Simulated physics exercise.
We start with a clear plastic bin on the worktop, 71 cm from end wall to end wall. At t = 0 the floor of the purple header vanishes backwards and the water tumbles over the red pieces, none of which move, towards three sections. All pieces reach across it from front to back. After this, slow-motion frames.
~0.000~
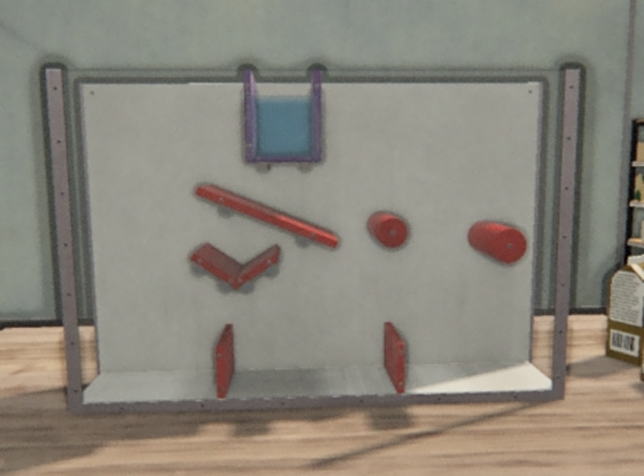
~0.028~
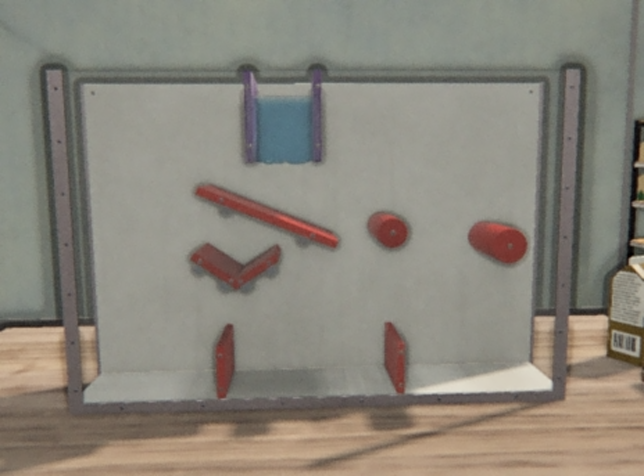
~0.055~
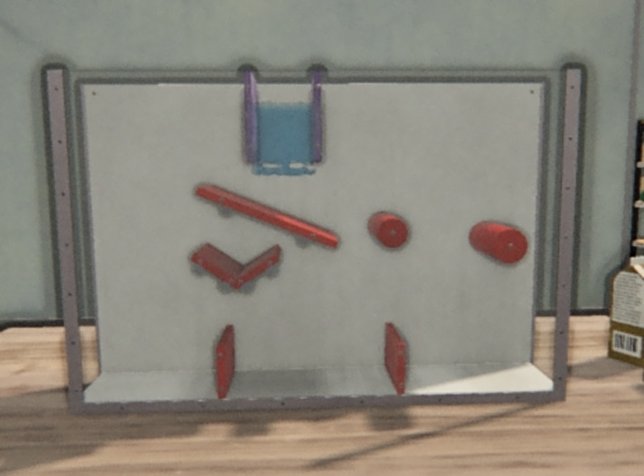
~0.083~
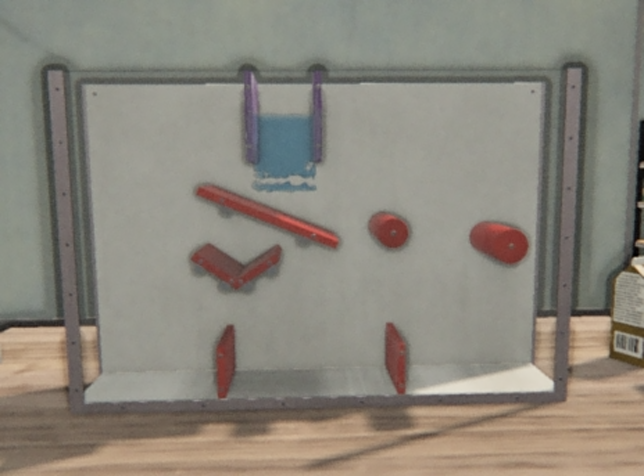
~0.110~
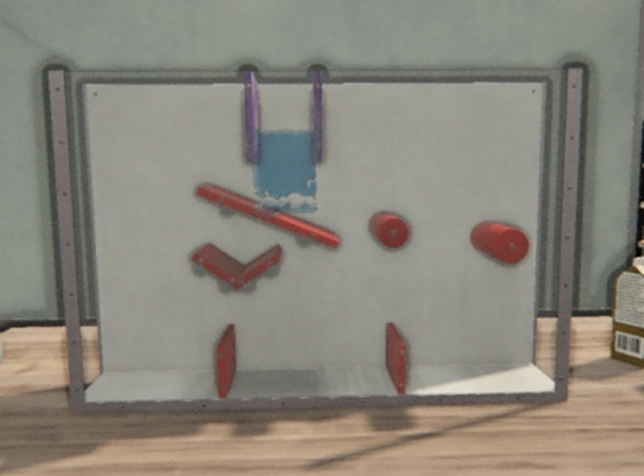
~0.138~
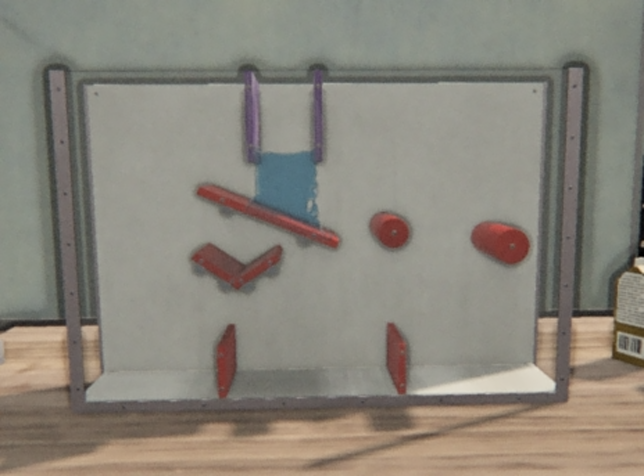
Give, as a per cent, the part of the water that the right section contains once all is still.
It contains roughly 80 per cent.
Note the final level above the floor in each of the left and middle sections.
Depths: About 0.5 cm, about 0.5 cm.
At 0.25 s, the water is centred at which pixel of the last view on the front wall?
At about (325, 238).
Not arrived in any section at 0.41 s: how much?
Estimate: About 50 per cent.
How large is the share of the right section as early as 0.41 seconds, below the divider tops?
About 48 %.
Then, 0.25 s in, hardly anything has reached the bottom yet.
Then, 0.41 s in, 51 per cent is down, the largest part in the right section.
Then, 0.81 s in, 94 per cent is down, the largest part in the right section.
Finally, the split from left to right is 13, 9 and 79 per cent.
